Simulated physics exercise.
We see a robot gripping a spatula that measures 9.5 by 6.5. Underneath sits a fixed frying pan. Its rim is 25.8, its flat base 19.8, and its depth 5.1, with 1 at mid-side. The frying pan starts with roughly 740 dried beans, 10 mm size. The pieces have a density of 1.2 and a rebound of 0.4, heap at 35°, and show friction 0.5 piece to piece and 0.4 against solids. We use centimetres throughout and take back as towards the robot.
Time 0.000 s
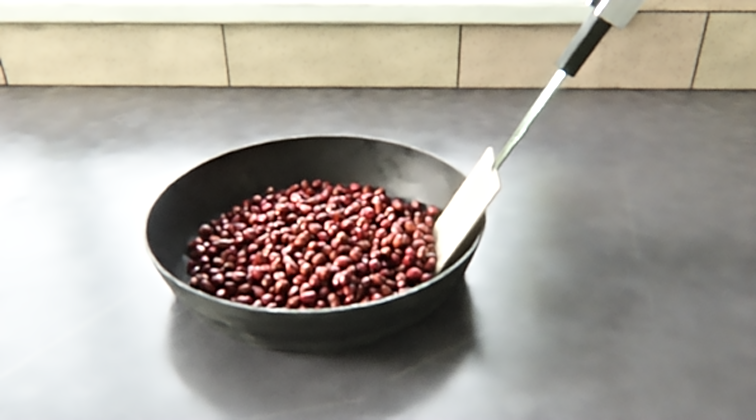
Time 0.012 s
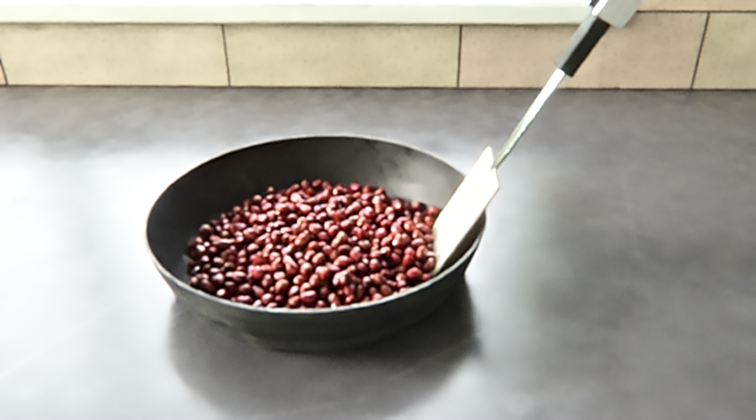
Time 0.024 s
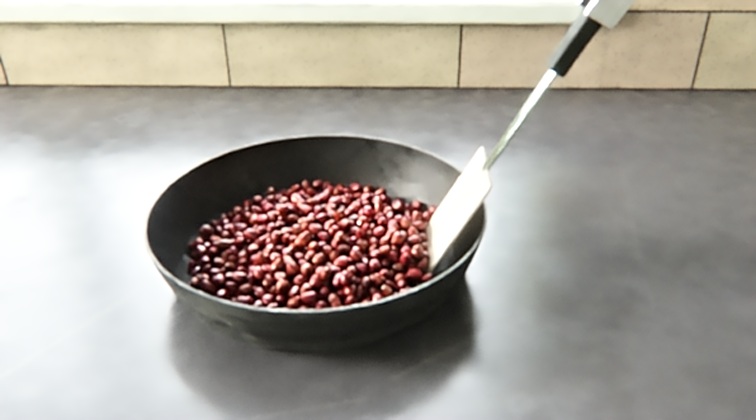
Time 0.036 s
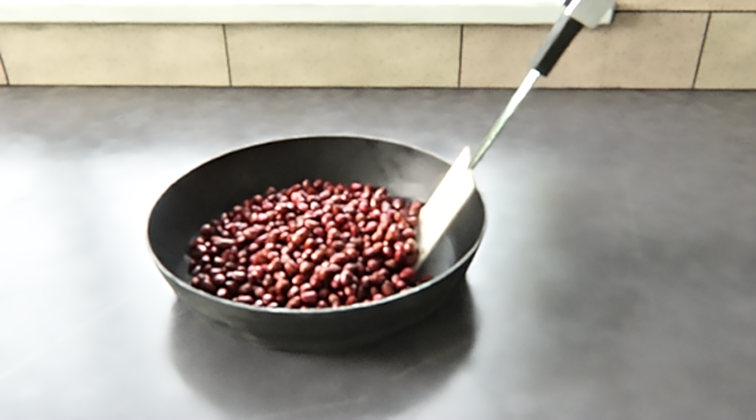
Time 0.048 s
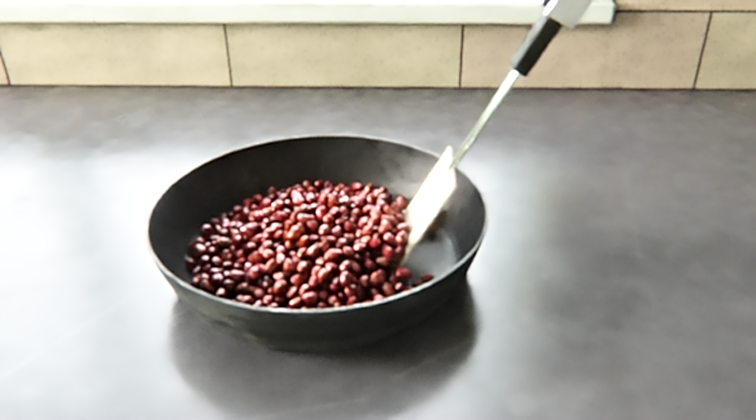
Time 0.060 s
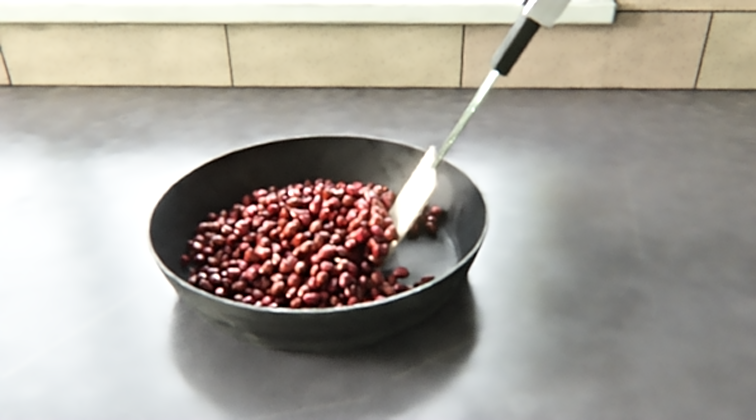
In the video, a spatula with a pale blade rests at the right side of a dark frying pan of reddish-brown beans, then moves left through them, pushing some aside and exposing part of the pan's base.
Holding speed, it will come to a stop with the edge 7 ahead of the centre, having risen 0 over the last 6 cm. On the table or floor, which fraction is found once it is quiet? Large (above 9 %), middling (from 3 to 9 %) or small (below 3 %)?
Middling; from 3 to 9 %.
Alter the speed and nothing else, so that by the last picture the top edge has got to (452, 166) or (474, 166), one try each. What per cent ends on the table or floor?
I'd estimate some 0 and 0 in a hundred.
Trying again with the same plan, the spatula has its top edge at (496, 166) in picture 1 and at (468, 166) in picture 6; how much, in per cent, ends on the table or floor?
My guess would be close to 0 per cent.
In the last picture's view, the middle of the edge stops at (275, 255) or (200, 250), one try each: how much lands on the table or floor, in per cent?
Close to 0 and close to 20 per cent, respectively.
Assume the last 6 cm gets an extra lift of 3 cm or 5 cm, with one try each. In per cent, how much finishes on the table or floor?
Close to 10 and 10 percent respectively.
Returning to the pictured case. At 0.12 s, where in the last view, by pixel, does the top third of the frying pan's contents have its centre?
Around (282, 223).
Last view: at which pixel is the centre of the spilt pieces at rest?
Roughly (88, 251).
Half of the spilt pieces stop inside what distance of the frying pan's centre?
Close to 20 cm from the centre.
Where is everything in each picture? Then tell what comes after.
In the first picture, the spatula top edge at (496, 166), sloping 61°; upper third of the load around (326, 237), from x 190 to 440, top at y 185; 744 in the frying pan.
In the second picture, the spatula top edge at (495, 166), sloping 61°; upper third of the load around (326, 237), from x 195 to 440, top at y 185.
In the third picture, the spatula top edge at (487, 166), sloping 61°; upper third of the load around (328, 236), from x 195 to 440, top at y 185.
In the fourth picture, the spatula top edge at (471, 166), sloping 61°; upper third of the load around (332, 235), from x 195 to 440, top at y 185.
In the fifth picture, the spatula top edge at (453, 166), sloping 61°; upper third of the load around (329, 231), from x 190 to 440, top at y 185.
In the sixth picture, the spatula top edge at (435, 165), sloping 61°; upper third of the load around (324, 227), from x 185 to 440, top at y 185; 744 in the frying pan.
After 0.09 s, sloping 61°, highest piece 6 above the table; 744 in the frying pan.
After 0.12 s, sloping 61°, highest piece 7 above the table; 744 in the frying pan.
After 0.33 s, sloping 61°, highest piece 6 above the table; 706 in the frying pan, 33 on the table or floor, 5 on the blade or in flight.
After 1.38 s, sloping 61°, highest piece 6 above the table; 706 in the frying pan, 38 on the table or floor.
In the end, 706 in the frying pan, 38 on the table or floor. That is 5 % on the table or floor.
